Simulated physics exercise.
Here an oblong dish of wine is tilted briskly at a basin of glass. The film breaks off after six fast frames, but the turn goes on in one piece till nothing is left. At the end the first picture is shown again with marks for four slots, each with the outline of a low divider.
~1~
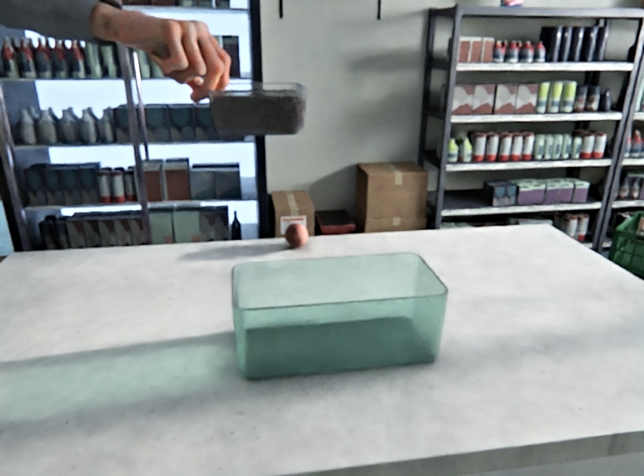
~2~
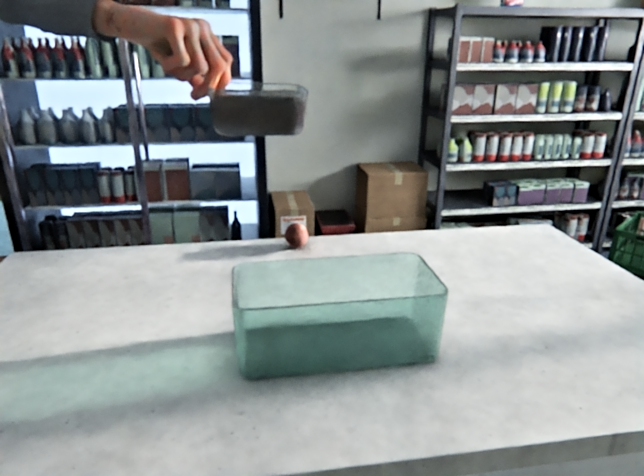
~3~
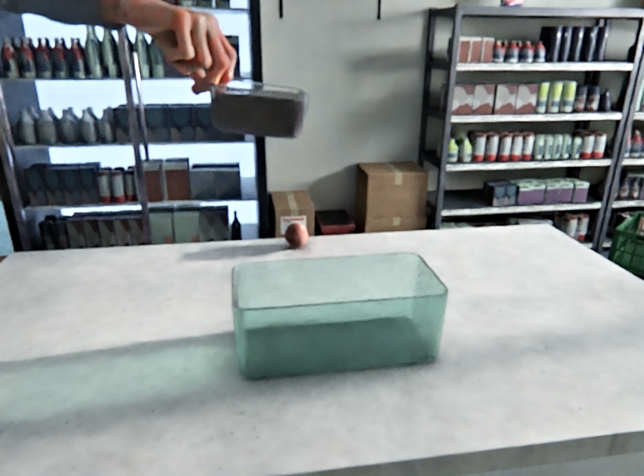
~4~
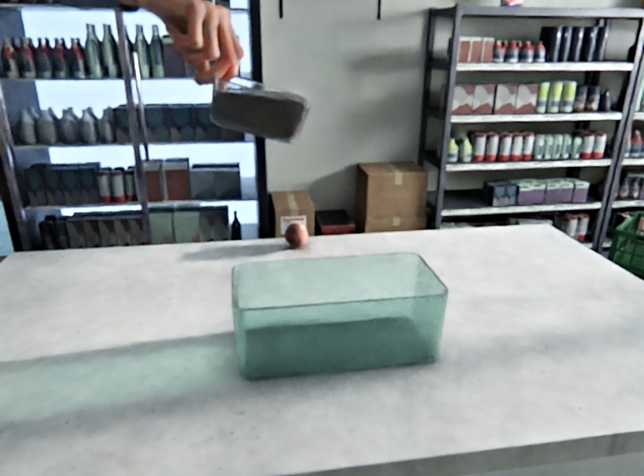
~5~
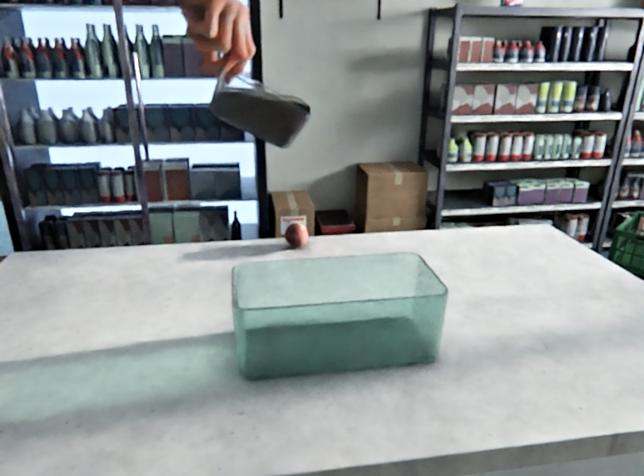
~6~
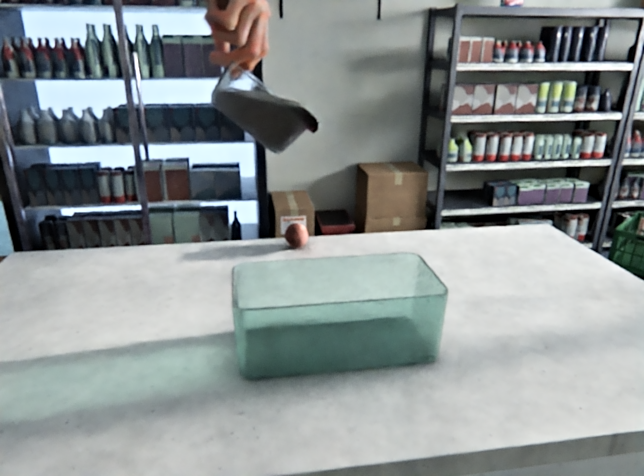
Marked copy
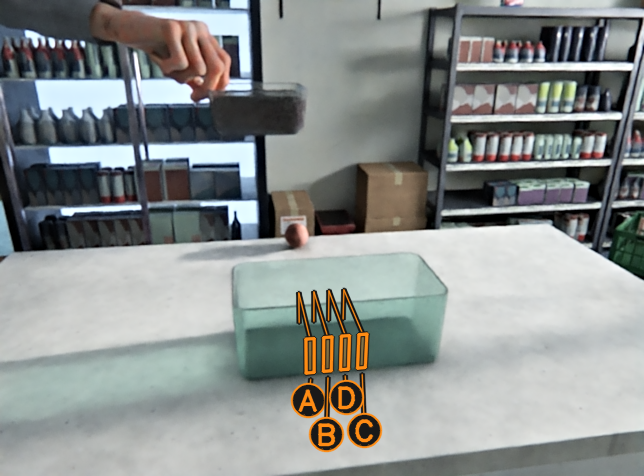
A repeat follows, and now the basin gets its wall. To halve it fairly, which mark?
Best: C.
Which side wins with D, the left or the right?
The right side.
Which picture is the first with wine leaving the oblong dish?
In picture 5.
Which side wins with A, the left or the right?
The right side.
On the marked copy, A at (310, 379); B at (328, 377); C at (362, 374); D at (345, 375).
For place A, about 7 % ends left of the wall and 87 % right of it; 6 % is lost outside.
For place B, about 14 % ends left of the wall and 82 % right of it; 4 % is lost outside.
For place C, about 52 % ends left of the wall and 43 % right of it; 5 % is lost outside.
For place D, about 26 % ends left of the wall and 69 % right of it; 5 % is lost outside.
